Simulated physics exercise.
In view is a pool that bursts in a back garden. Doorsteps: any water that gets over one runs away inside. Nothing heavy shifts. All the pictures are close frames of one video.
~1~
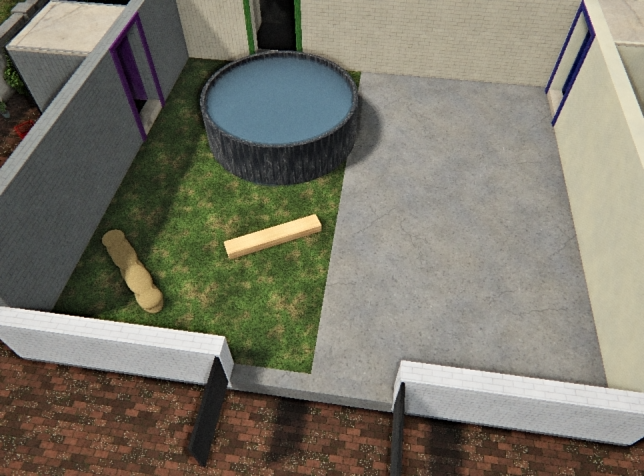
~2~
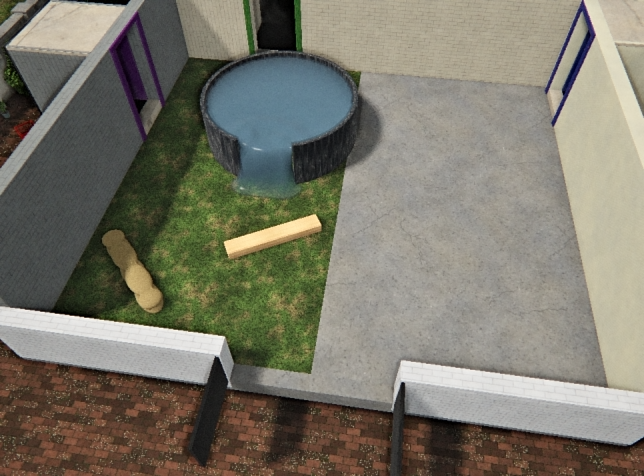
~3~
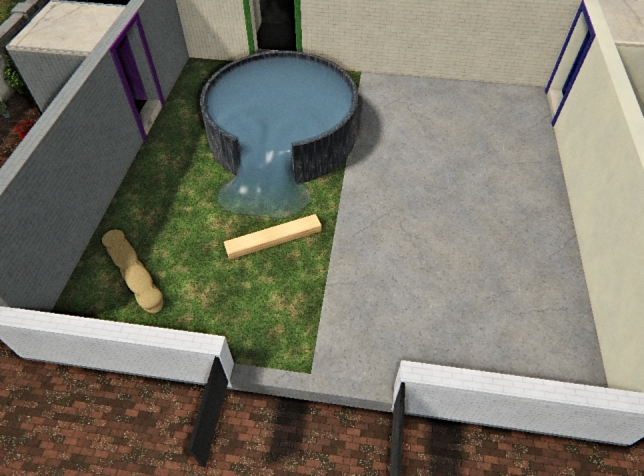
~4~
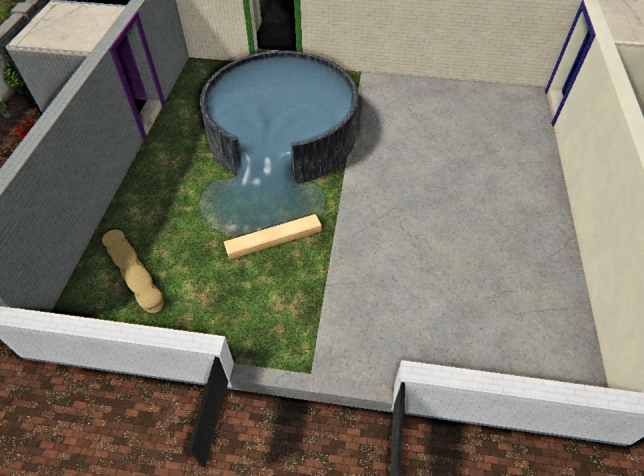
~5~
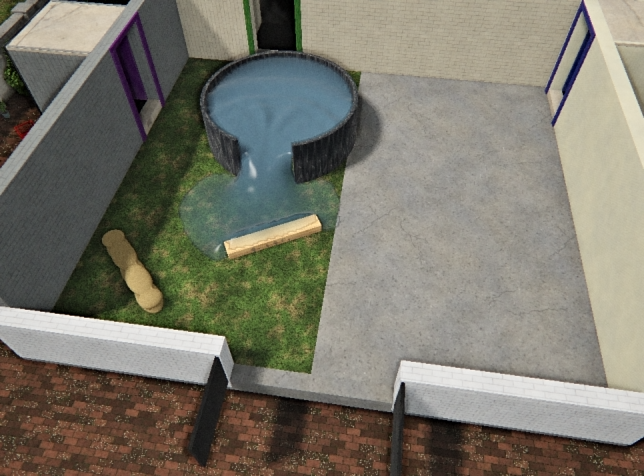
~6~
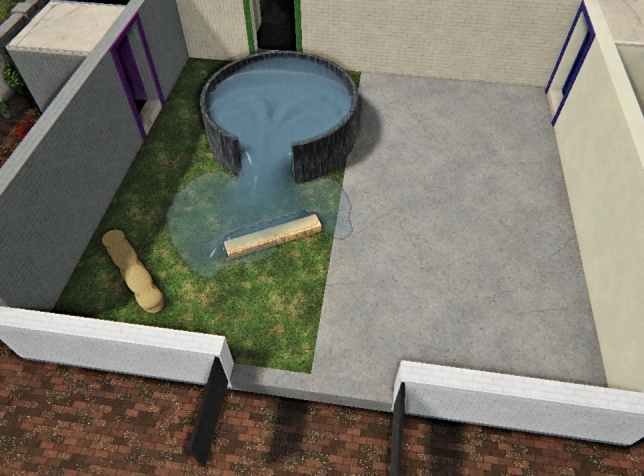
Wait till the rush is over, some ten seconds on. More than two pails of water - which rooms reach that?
The green door falls short; the purple door falls short; the blue door falls short.
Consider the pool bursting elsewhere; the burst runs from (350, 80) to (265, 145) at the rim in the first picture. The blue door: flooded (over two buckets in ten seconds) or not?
In that case blue door ends up above.
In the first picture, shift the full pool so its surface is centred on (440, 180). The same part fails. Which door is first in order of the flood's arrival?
Answer: The one in blue.
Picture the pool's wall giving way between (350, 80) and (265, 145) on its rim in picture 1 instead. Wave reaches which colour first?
The blue one, I think.
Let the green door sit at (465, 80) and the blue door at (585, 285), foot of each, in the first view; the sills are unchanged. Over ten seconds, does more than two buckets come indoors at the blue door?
The blue door falls short.
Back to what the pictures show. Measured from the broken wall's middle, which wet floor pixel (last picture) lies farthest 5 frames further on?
The front tops out at about (158, 339).
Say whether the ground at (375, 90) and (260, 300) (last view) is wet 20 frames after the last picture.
In order: Spared and swamped.
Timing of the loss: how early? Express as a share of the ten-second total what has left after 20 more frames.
Around 30 percent.
A moment on, water covers 20 % of the floor; the green door not reached, the purple door not reached, the blue door not reached.
Next, water covers 40 % of the floor; the green door not reached, the purple door not reached, the blue door not reached.
Then, water covers 60 % of the floor; the green door not reached, the purple door wet at the sill, nothing in, the blue door not reached.
Later, water covers 75 % of the floor; the green door not reached, the purple door wet at the sill, nothing in, the blue door not reached.
In the end, water covers 90 % of the floor; the green door wet at the sill, nothing in, the purple door wet at the sill, nothing in, the blue door wet at the sill, nothing in.
